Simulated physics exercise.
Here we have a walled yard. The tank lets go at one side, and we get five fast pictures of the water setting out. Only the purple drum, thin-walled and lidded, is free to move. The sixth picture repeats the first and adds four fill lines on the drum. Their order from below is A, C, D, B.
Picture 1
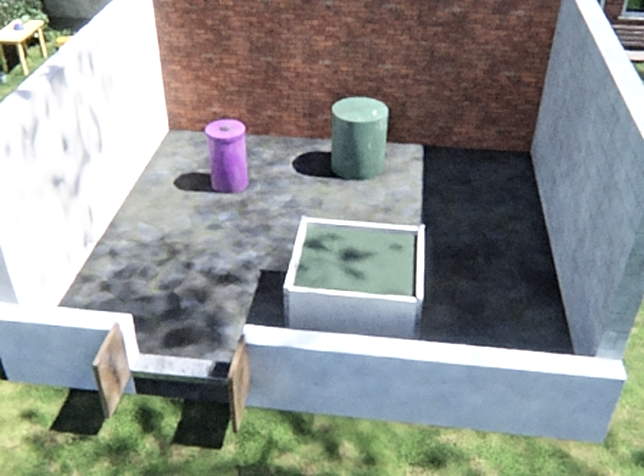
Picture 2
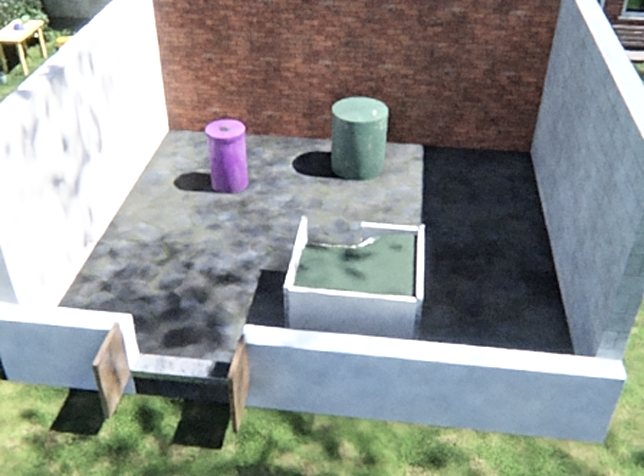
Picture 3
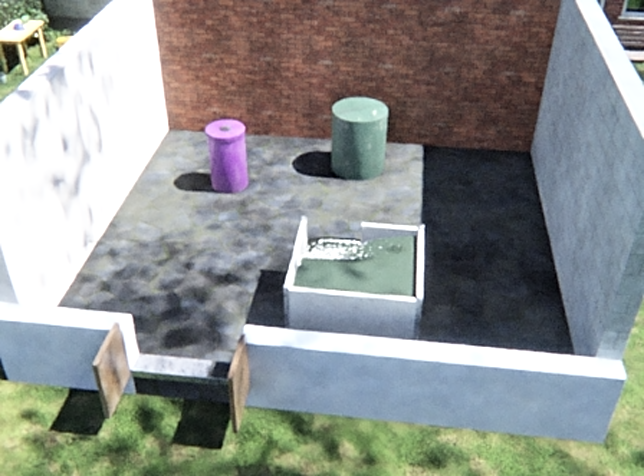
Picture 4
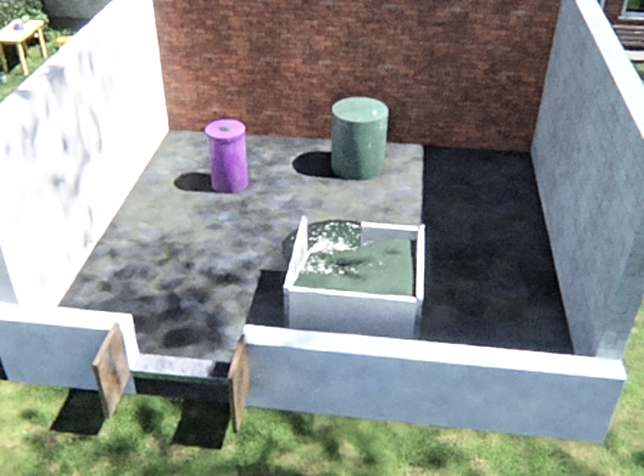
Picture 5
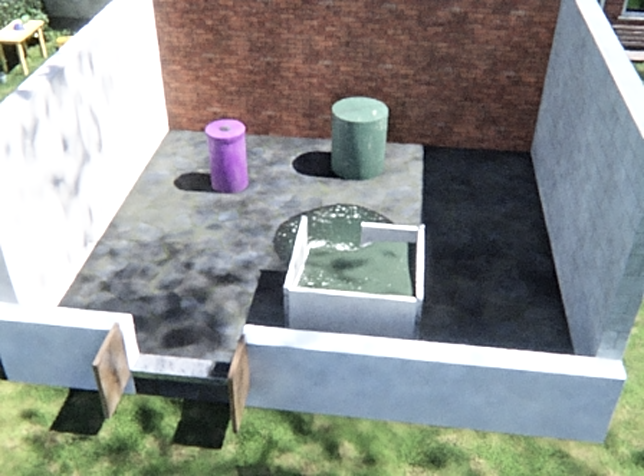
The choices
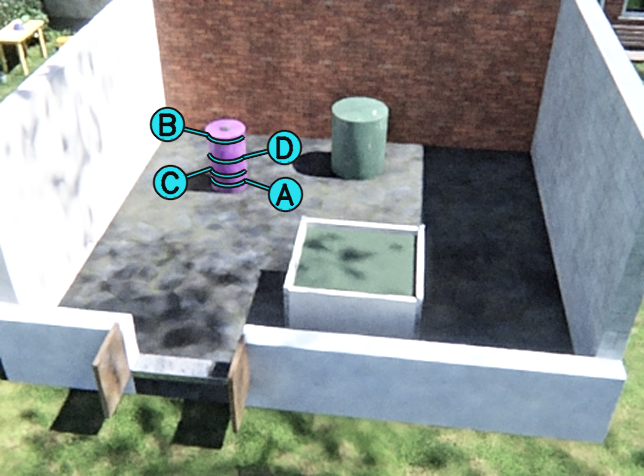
At first, a walled yard holds a purple drum, a larger green cylinder and a white-walled tank full of greenish water. Part of the tank's back wall opens, and the water churns and drops inside, then spreads across the ground behind the tank, while the purple drum stays still.
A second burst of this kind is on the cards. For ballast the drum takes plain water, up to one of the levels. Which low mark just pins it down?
Go for A.
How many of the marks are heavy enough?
All of them.
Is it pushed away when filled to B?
No, that is safe.
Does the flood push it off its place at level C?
No, not at all.
In cyan, A at (225, 185); B at (222, 142); C at (224, 176); D at (223, 162); from the bottom up A, C, D, B.
If A is chosen, it does not move.
If B is chosen, it does not move.
If C is chosen, it does not move.
If D is chosen, it does not move.
